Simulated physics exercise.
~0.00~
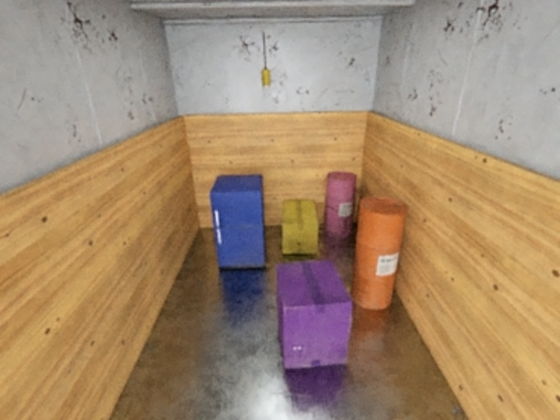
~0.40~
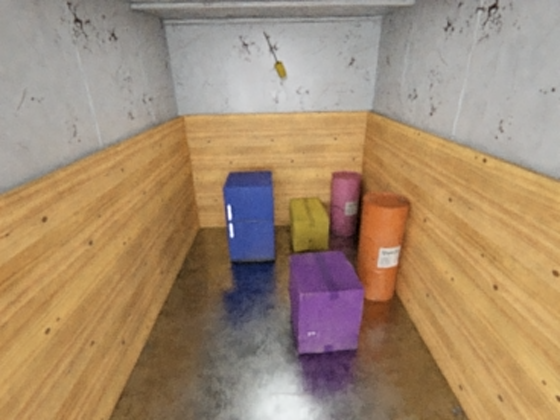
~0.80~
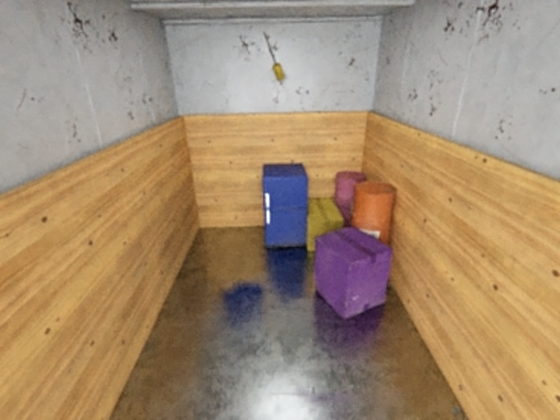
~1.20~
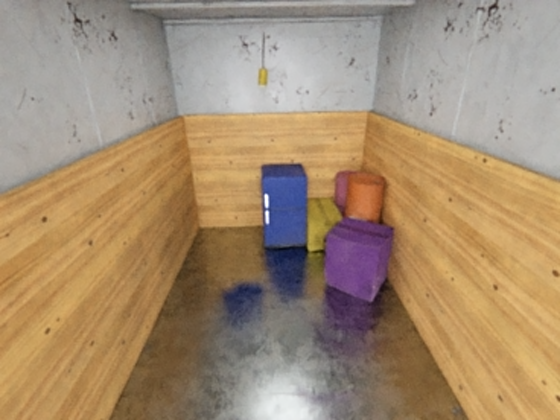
Boxes, drums and a blue appliance slide forward and right, ending clustered by the wall.
